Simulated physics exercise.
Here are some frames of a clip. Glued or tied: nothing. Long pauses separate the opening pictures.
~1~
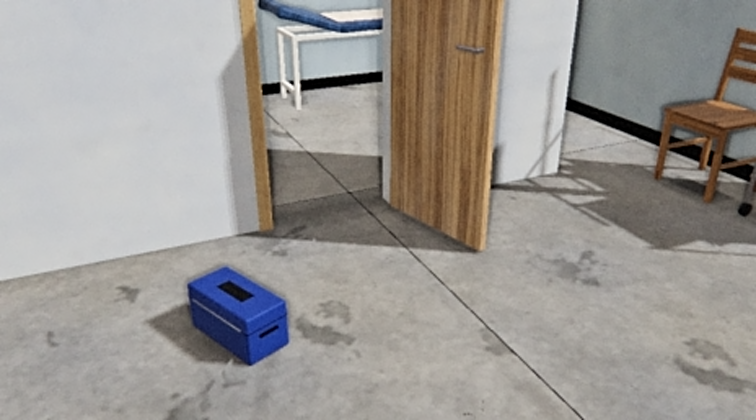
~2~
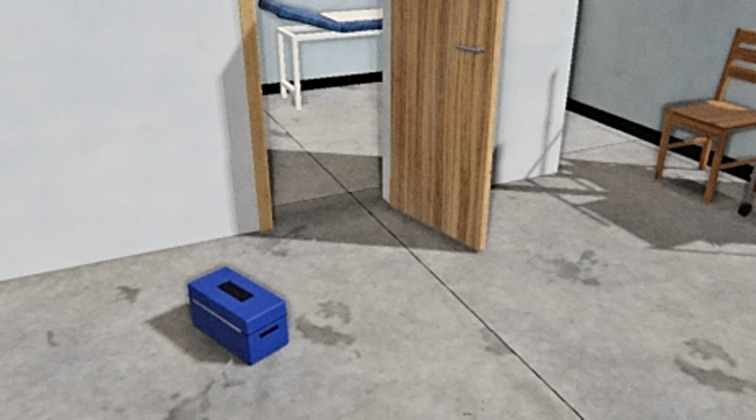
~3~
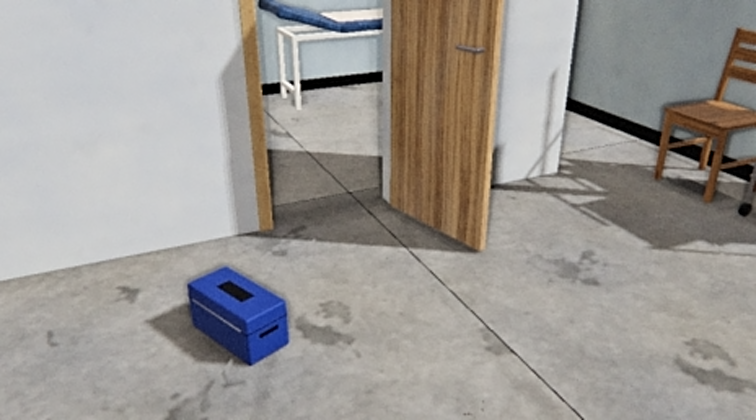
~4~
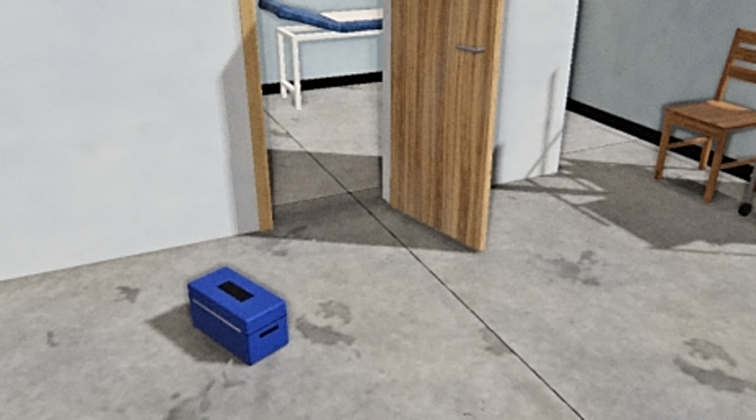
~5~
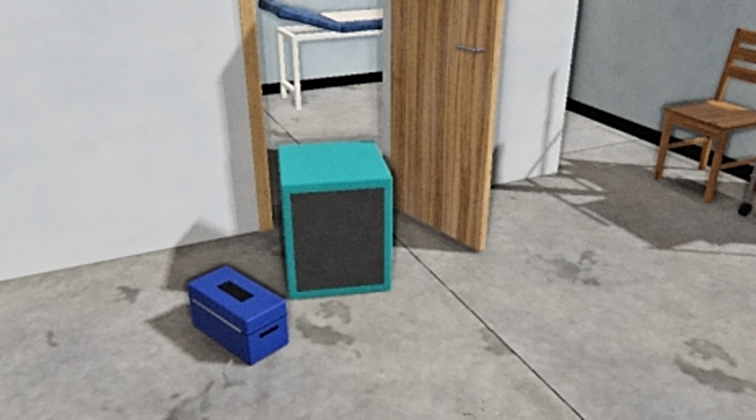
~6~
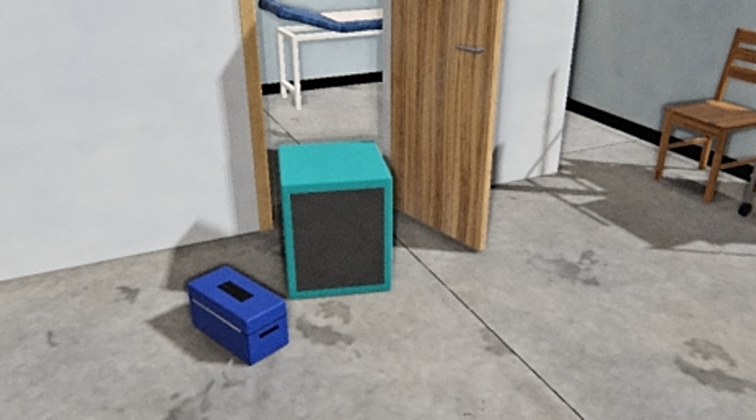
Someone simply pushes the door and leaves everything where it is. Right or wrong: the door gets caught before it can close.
Right.
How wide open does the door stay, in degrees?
Around 60 degrees.
Then, 0.40 s after the last picture, open by 93°.
Then, 0.60 s after the last picture, open by 80°.
Then, 0.80 s after the last picture, open by 65°.
At rest, open by 62°; both in place. Seen from the same camera at the end, turquoise appliance near (333, 217).
